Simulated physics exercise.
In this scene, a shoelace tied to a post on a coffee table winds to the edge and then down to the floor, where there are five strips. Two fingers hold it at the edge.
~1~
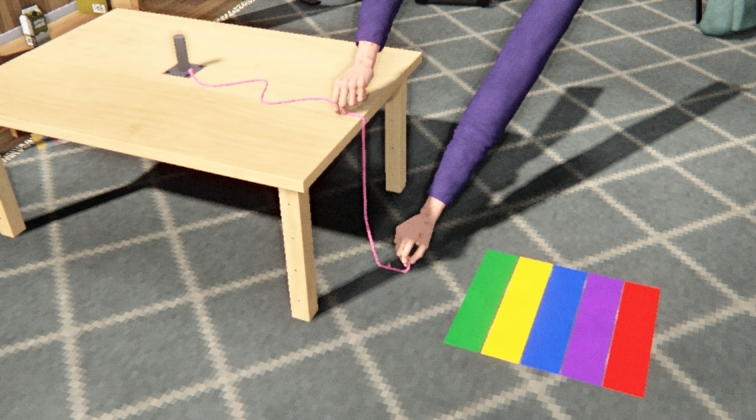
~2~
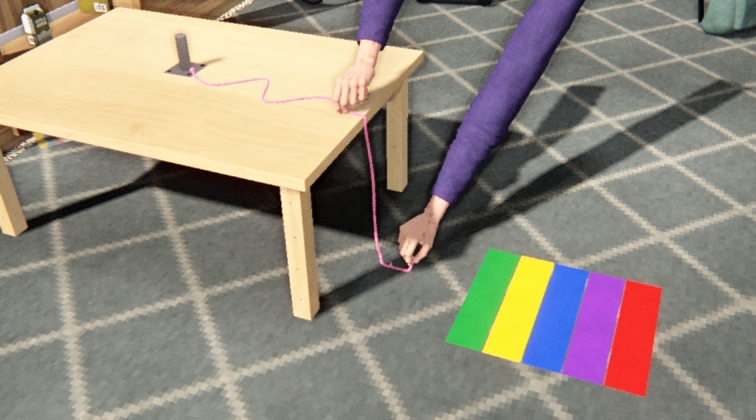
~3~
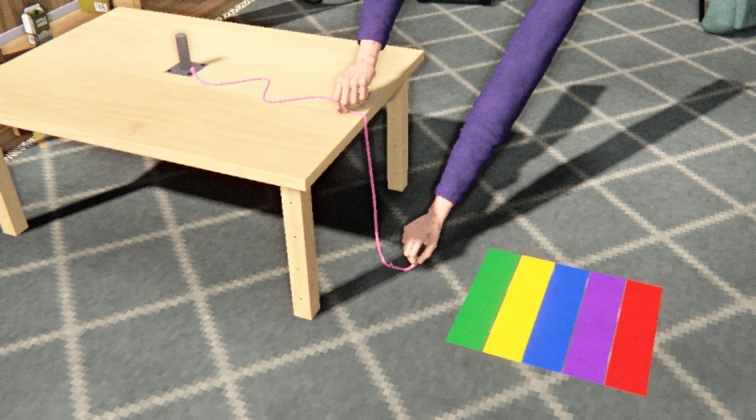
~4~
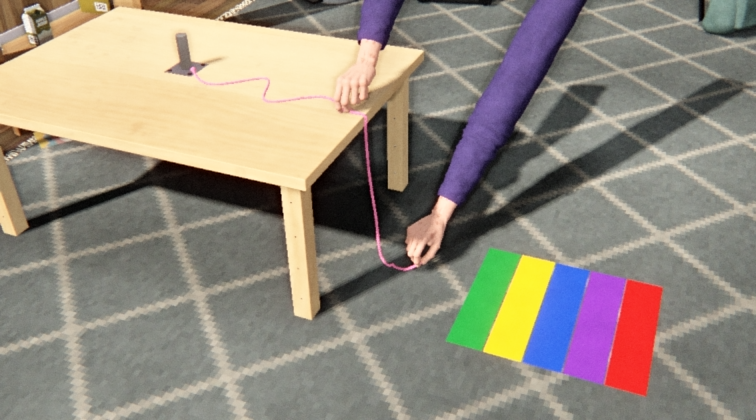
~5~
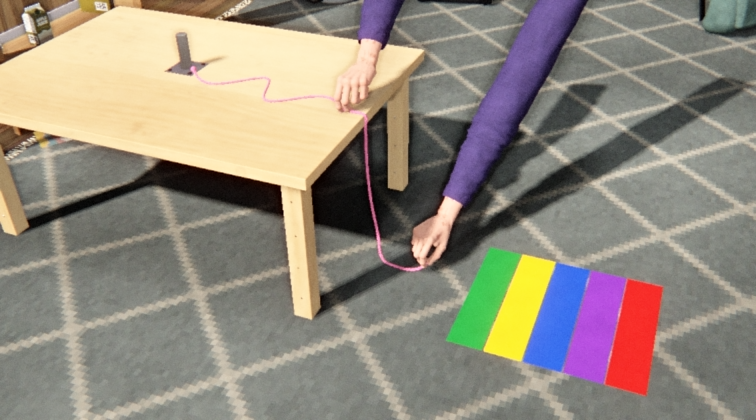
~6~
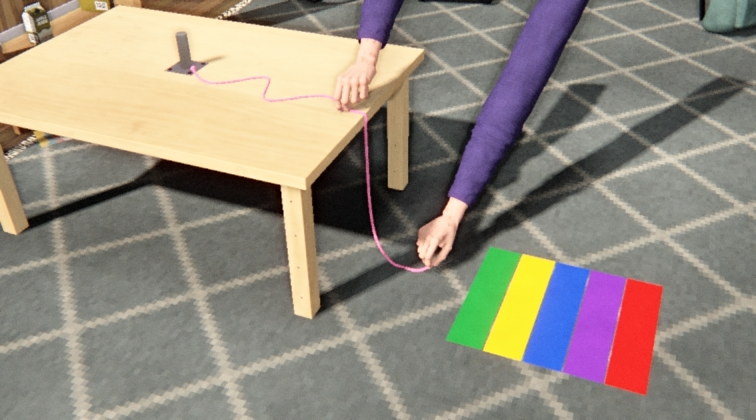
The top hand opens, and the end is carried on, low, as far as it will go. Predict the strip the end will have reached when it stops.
I would say the purple strip.
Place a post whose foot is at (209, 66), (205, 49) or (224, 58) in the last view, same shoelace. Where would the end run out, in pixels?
Going through them in sequence: (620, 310), (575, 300) and finally (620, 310).
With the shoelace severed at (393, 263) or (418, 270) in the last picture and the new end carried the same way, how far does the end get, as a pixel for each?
In order, about (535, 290) and about (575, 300).
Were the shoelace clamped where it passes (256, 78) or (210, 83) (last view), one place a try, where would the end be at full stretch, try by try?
First (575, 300), then (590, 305).
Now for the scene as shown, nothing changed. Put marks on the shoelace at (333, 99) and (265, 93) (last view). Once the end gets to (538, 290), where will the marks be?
Positions: (370, 127) for the first, (305, 95) for the second.
Soon after, end near (538, 290); over yellow.
Then, end near (577, 300); over blue.
At full stretch, end near (600, 305); over purple. The end stops over the purple strip.
